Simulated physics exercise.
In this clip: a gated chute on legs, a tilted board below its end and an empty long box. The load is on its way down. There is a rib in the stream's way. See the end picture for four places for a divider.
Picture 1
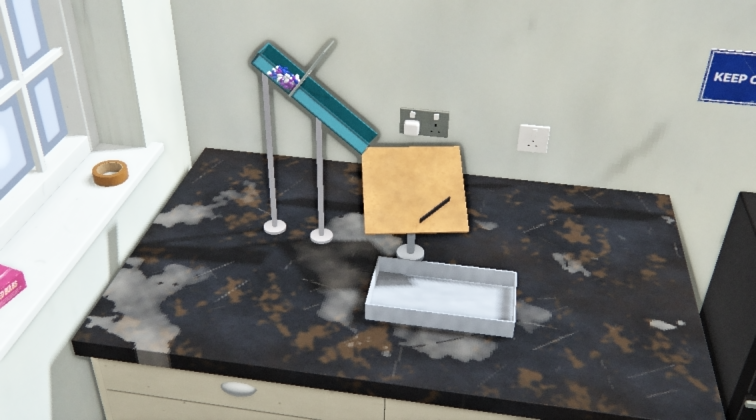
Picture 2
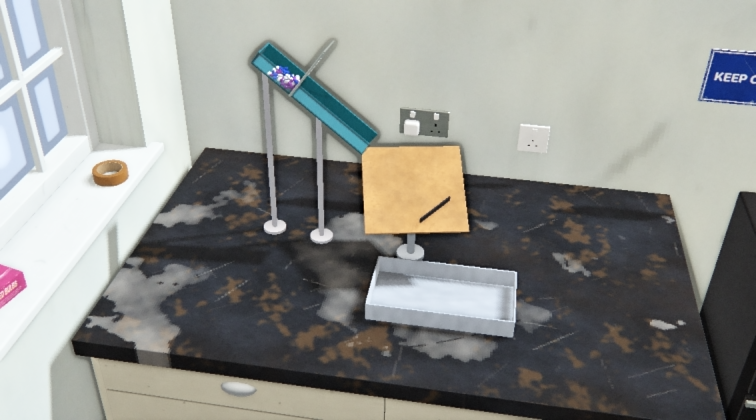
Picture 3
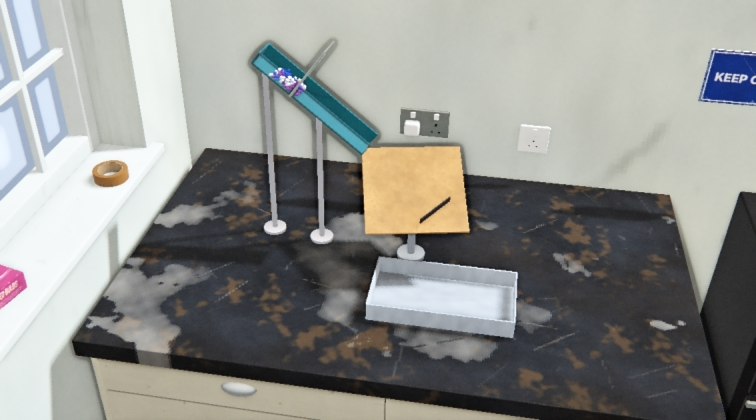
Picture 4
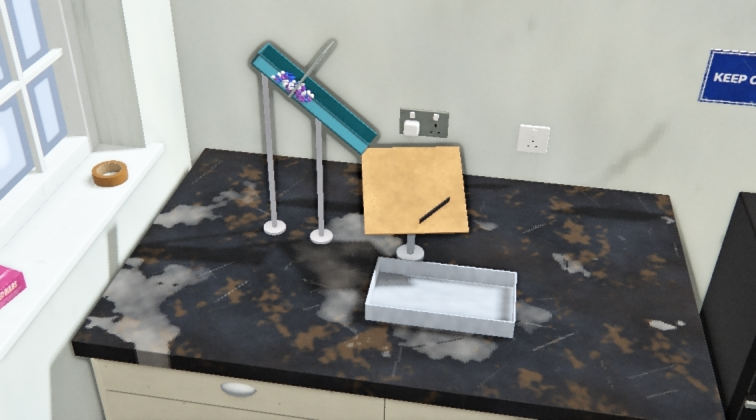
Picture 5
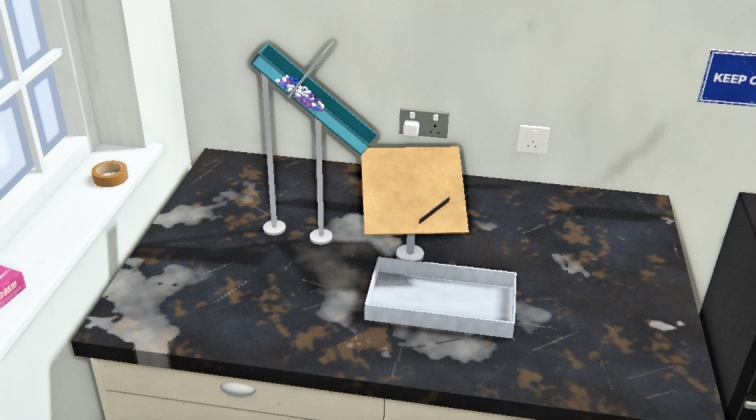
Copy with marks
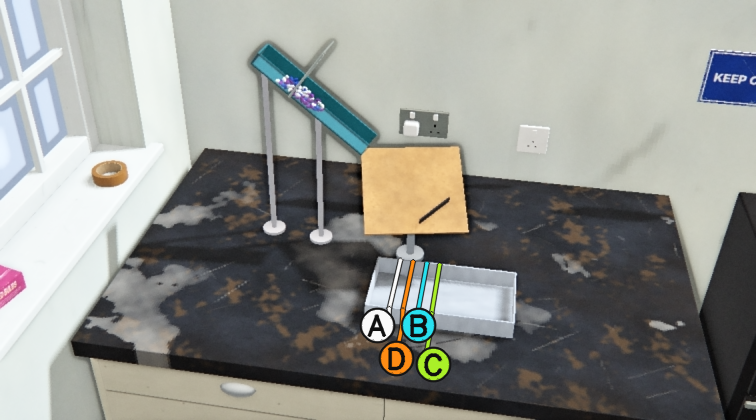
The video shows a teal chute on thin legs above a tilted tan board with a dark rib, and an empty pale box on a dark countertop. Small purple and white pieces slide a short way down the chute toward the right.
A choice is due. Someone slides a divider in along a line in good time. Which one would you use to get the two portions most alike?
Line D does it best.
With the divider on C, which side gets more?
The left side.
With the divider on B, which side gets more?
Left.
On the marked copy, line A crosses the front rim at (389, 307); line B crosses the front rim at (417, 311); line C crosses the front rim at (431, 312); line D crosses the front rim at (403, 309).
For line A, of what is caught, a small part on the left of the divider, nearly all on the right.
For line B, of what is caught, most on the left of the divider, a small part on the right.
For line C, of what is caught, nearly all on the left of the divider, a stray few on the right.
For line D, of what is caught, about half on the left of the divider, about half on the right.
